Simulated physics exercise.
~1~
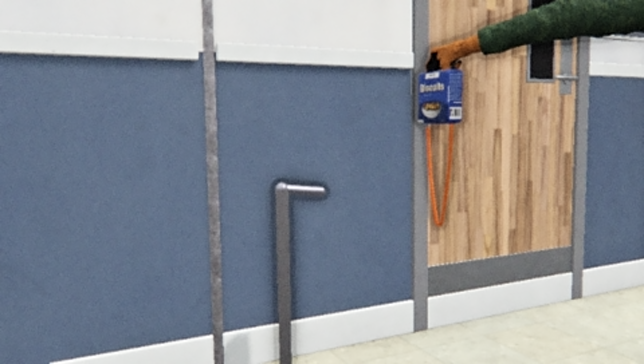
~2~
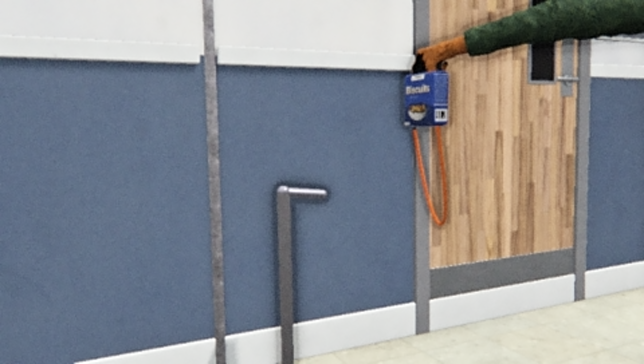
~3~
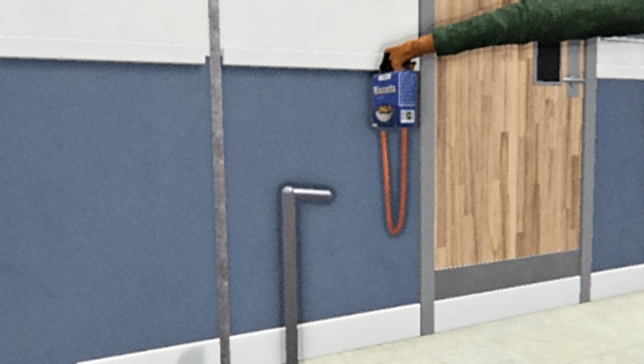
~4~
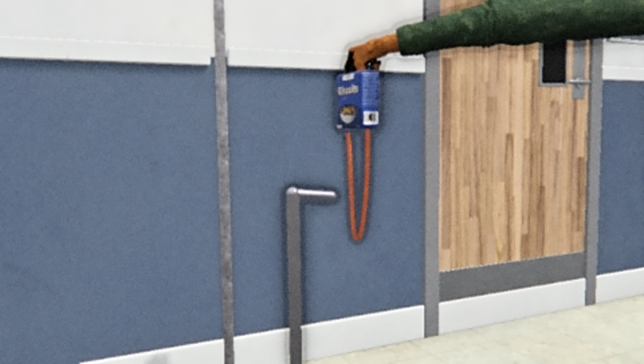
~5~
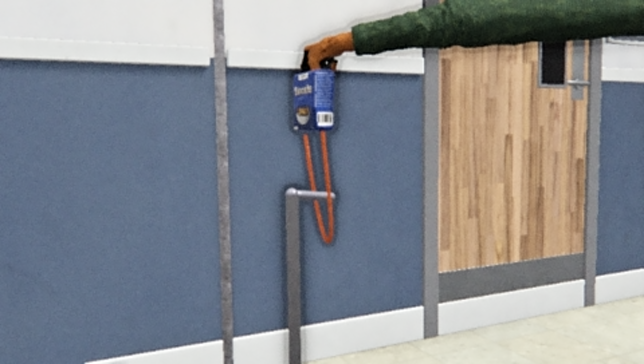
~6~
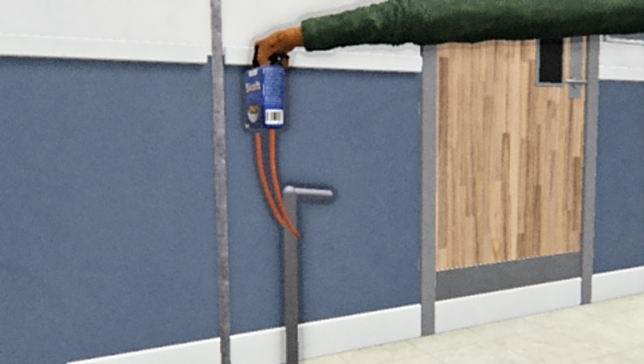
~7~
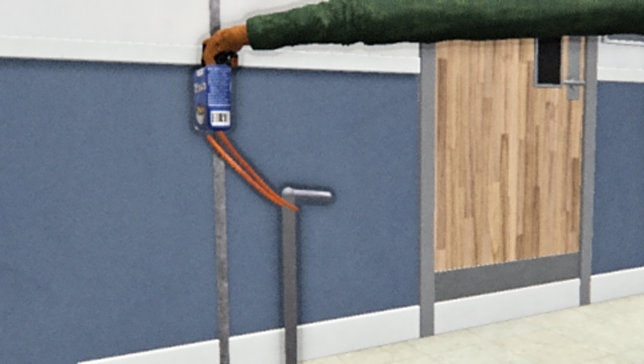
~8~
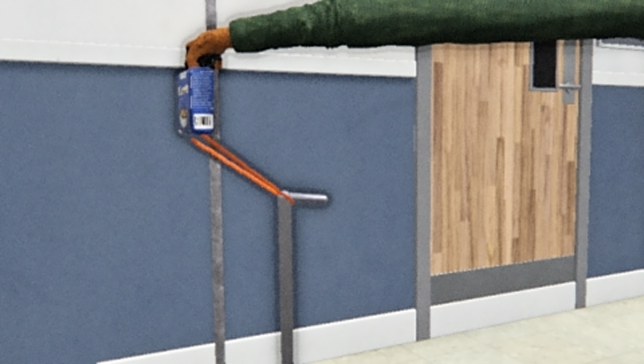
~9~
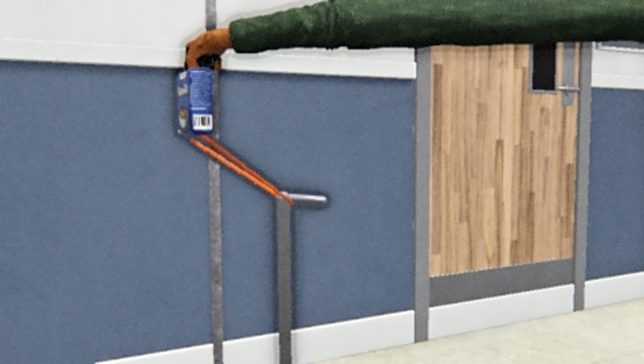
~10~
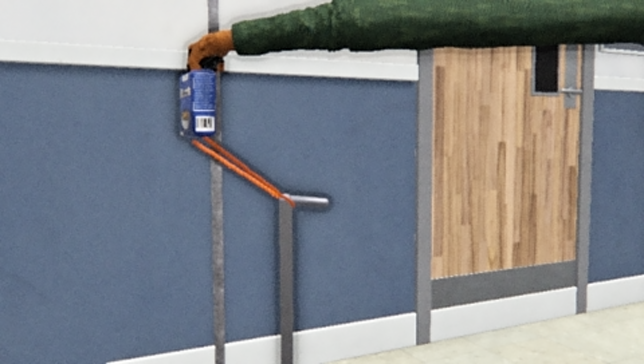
The video shows a green-sleeved arm carrying a blue pouch with a hanging orange loop leftward past a door and over a short post with a bar at its top. The loop catches on the post and pulls tight, and the hand stops with the pouch held beyond it.
